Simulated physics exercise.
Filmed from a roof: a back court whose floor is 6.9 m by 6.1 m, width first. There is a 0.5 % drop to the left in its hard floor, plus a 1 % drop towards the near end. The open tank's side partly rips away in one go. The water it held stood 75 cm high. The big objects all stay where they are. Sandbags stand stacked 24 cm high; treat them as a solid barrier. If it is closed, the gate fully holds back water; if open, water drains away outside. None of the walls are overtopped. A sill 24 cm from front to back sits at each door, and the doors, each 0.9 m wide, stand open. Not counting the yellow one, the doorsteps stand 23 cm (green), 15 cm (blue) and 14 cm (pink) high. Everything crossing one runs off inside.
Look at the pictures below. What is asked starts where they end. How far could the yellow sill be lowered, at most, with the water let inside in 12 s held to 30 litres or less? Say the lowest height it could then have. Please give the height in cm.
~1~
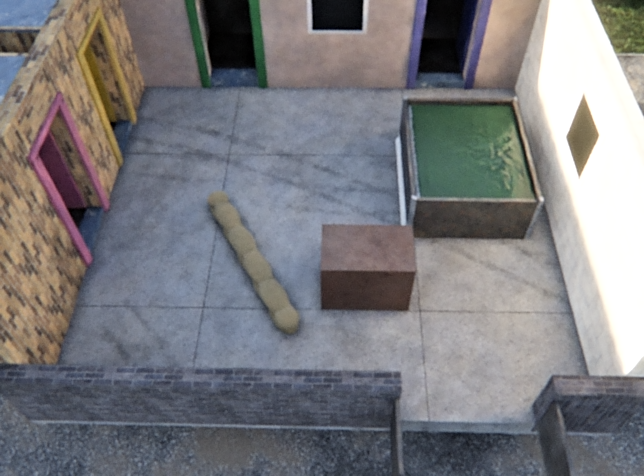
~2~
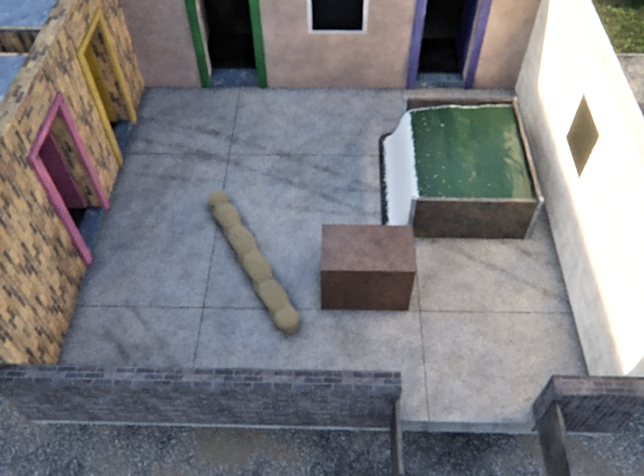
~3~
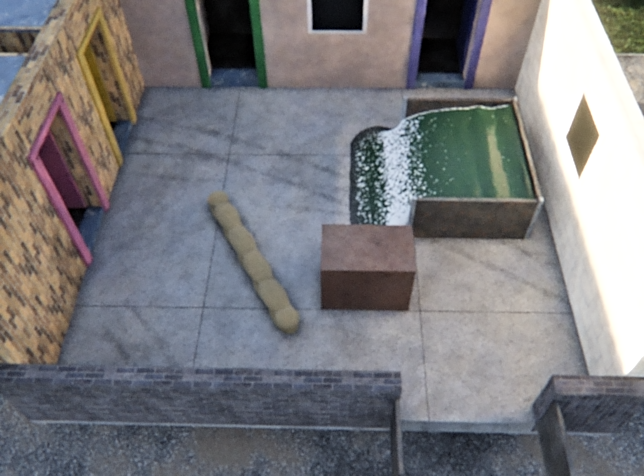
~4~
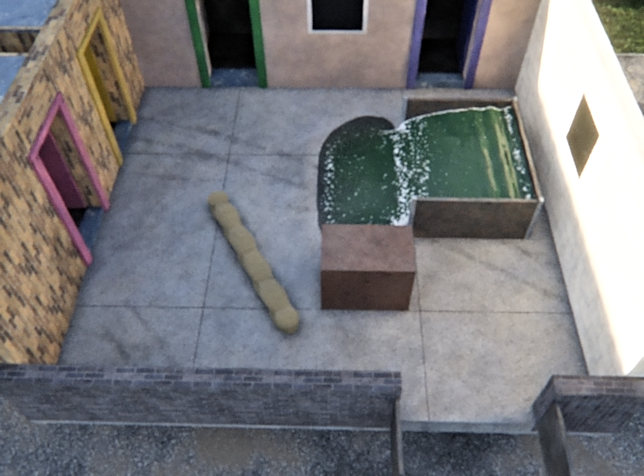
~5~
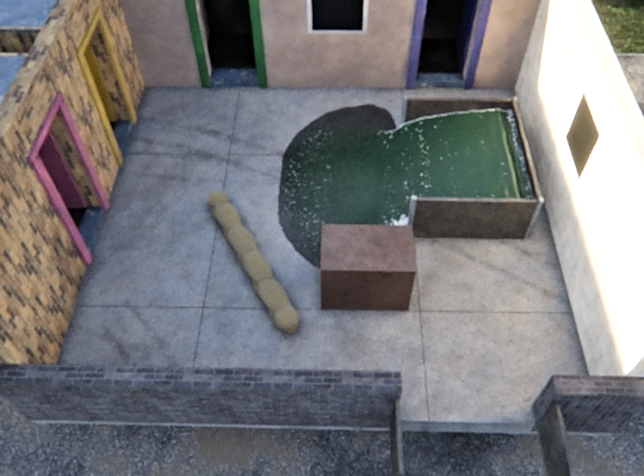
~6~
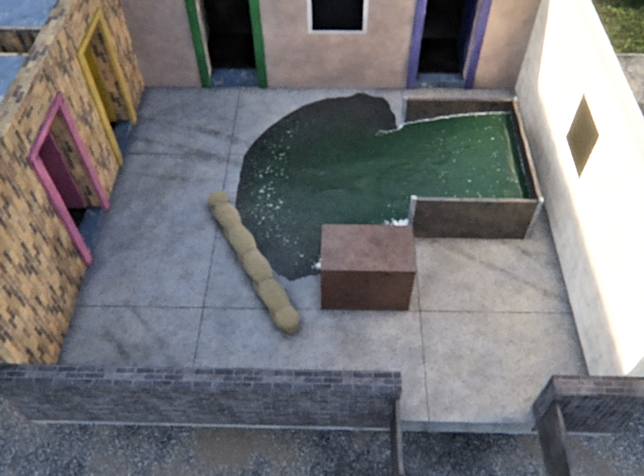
It could then stand at about 28 cm.
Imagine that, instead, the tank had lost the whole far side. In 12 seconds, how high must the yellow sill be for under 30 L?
A height of around 12.0 cm.
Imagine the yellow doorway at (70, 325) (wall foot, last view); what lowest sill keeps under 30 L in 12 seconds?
9.5 cm.
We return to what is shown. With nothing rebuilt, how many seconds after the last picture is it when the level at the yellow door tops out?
The level tops out near 1.6 seconds.
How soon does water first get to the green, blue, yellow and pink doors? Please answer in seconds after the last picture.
Green = 0.6 s, blue = 5.0 s, yellow = 0.6 s, pink = 1.0 s.
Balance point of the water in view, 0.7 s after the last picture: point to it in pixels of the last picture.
Centre of the water: Approx. (360, 184) px.
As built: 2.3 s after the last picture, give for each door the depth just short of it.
Lab note, depth in cm: Green 9; blue 0; yellow 29; pink 13.
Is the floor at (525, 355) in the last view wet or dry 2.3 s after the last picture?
At that moment it's not yet touched.
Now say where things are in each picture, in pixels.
The open tank at (467, 150) is whole and still, 75 cm deep; the yellow door at (110, 96) is dry, in the first picture.
The front is at a hidden place, 0.3 m from the gap at (408, 170); 0.5 m2 of floor is wet, 75 cm left at the back, in the second picture.
The front is at (354, 204), 0.8 m from the gap at (407, 173); 1.7 m2 of floor is wet, 73 cm left at the back, in the third picture.
Water pours out at (407, 174) and has run 1.3 m, to a hidden place; about 12 cm deep outside, 66 cm at the back, in the fourth picture.
Water pours out at (407, 175) and has run 1.9 m, to (285, 218); about 9 cm deep outside, 64 cm at the back, in the fifth picture.
Water pours out at (407, 175) and has run 2.6 m, to (241, 197); about 8 cm deep outside, 61 cm at the back; 2.2 m in a straight line remain to the yellow door at (110, 96), in the sixth picture.
Then, 0.7 s after the last picture water covers 40 % of the floor, deepest (40 cm) near (242, 220); 11 cm at the yellow door, 0 litres in over its 11 cm sill.
Then, 2.3 s after the last picture water covers 60 % of the floor, deepest (38 cm) near (144, 91); 29 cm at the yellow door, 188 litres in over its 11 cm sill.
Then, 11.3 s after the last picture water covers 95 % of the floor, deepest (12 cm) near (203, 397); 5 cm at the yellow door, 312 litres in over its 11 cm sill.
At the yellow door as built, the water peaked near 34 cm, 1.5 s after the last picture.
Run again over the same 12 s with other heights there, 56 litres in over 25 cm, 9 litres over 33.5 cm. The limit of 30 litres is kept from about 28 cm up.
